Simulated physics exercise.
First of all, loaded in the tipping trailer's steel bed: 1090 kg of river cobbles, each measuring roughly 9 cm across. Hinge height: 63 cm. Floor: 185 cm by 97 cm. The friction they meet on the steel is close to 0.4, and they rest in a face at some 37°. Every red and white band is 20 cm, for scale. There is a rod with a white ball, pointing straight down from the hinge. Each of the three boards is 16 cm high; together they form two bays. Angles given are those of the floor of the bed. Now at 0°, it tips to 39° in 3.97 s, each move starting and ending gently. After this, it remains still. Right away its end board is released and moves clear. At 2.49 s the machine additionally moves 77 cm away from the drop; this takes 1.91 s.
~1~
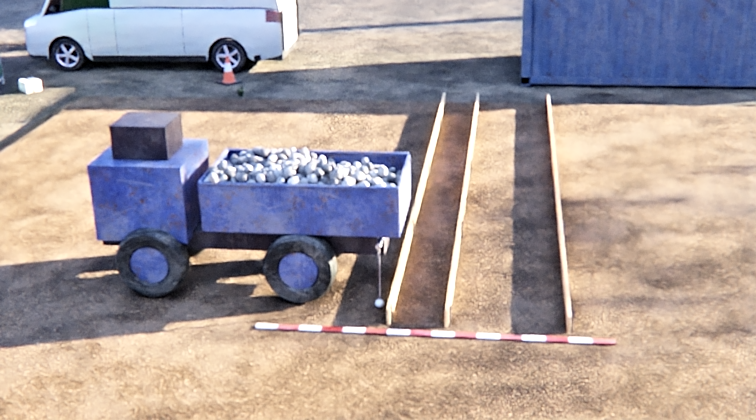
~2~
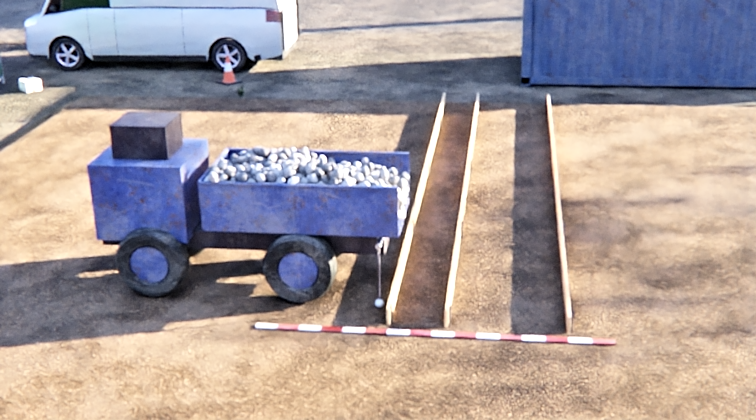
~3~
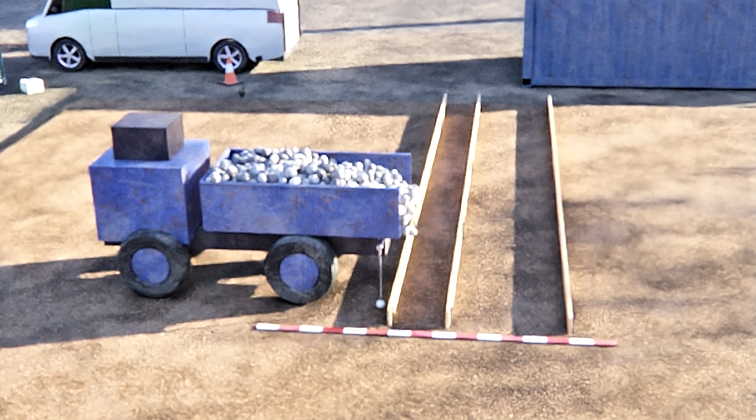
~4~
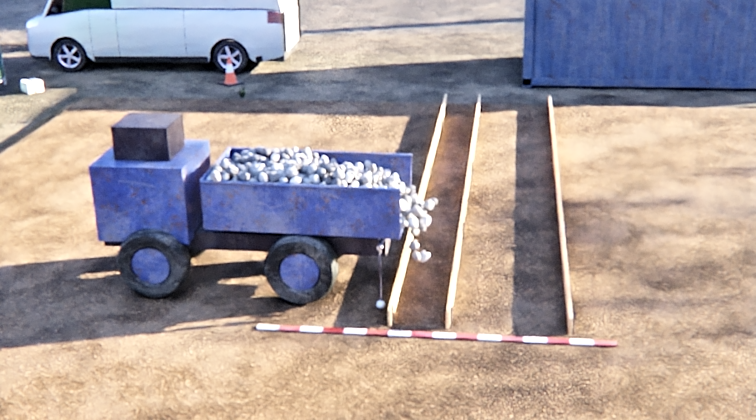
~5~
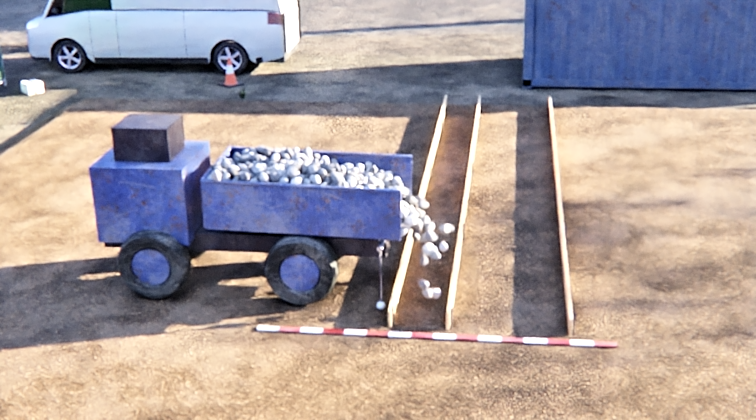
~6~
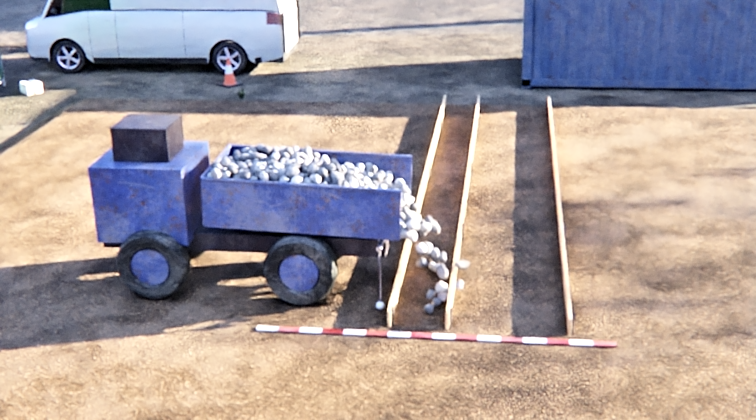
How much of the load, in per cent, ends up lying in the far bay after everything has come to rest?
Roughly 40 per cent of it.
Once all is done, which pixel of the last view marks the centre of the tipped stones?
Somewhere around (437, 276) in the last picture.
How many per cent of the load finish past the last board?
Load fraction: Approx. 0 %.
A little later the floor is at 33°; 40 % in the bed, 39 % in the near bay, 21 % in the far bay; the foremost stones are at (543, 290).
Then the floor is at 39°; 0 % in the bed, 21 % short of the bays, 41 % in the near bay, 38 % in the far bay; the foremost stones are at (559, 288).
Later still the floor is at 39°; 0 % in the bed, 21 % short of the bays, 41 % in the near bay, 38 % in the far bay; the foremost stones are at (559, 288).
In the end the floor is at 39°; 0 % in the bed, 21 % short of the bays, 41 % in the near bay, 38 % in the far bay; the foremost stones are at (559, 288).
